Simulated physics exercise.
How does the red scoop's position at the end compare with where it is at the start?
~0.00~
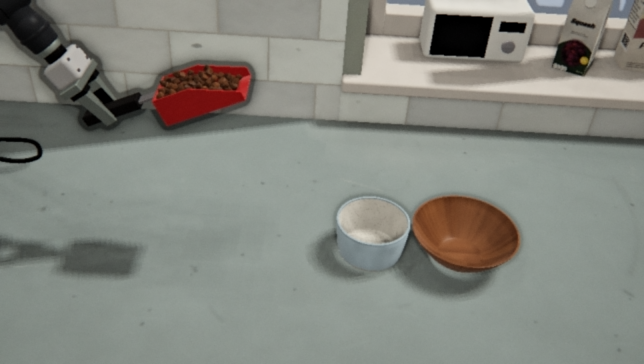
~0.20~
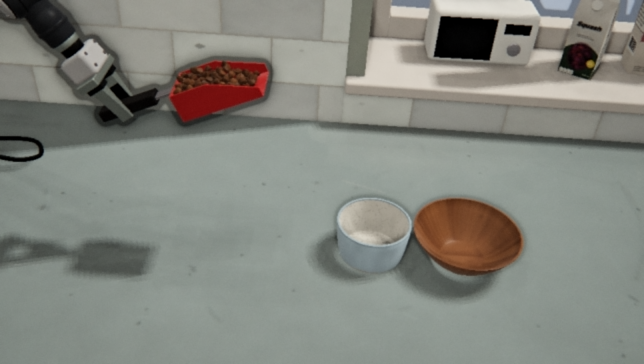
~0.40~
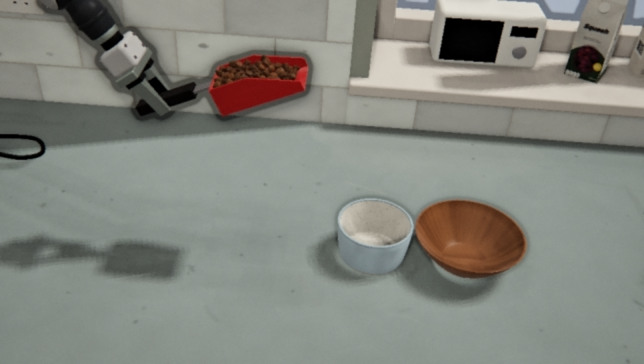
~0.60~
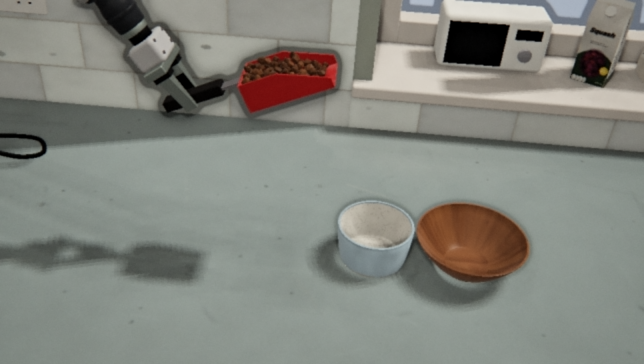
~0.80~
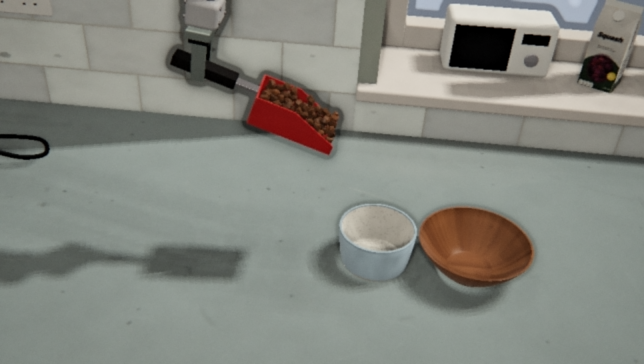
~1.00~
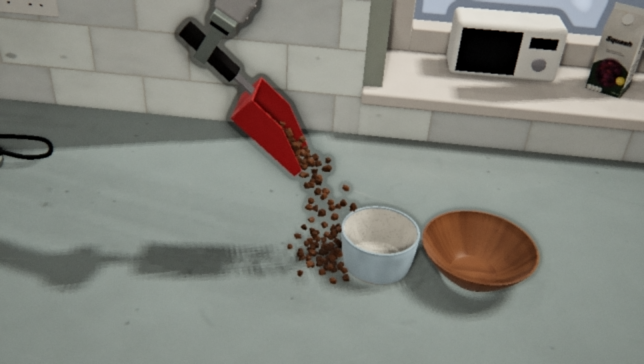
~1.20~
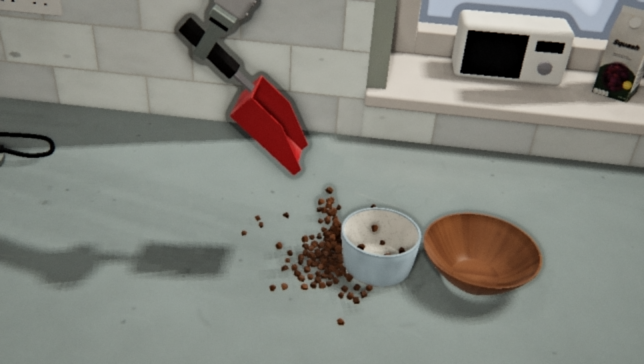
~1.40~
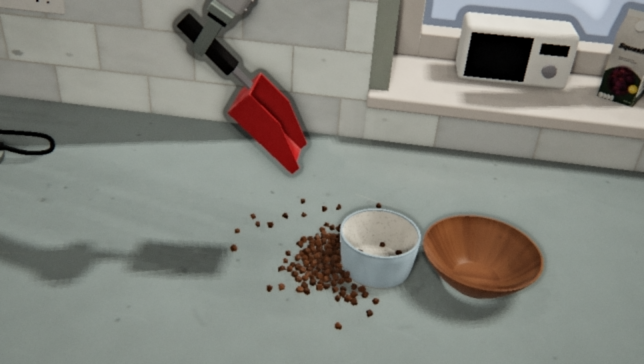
At the end the scoop is farther to the right, above the counter and to the upper left of the blue bowl, whereas it starts closer to the left side of the view.
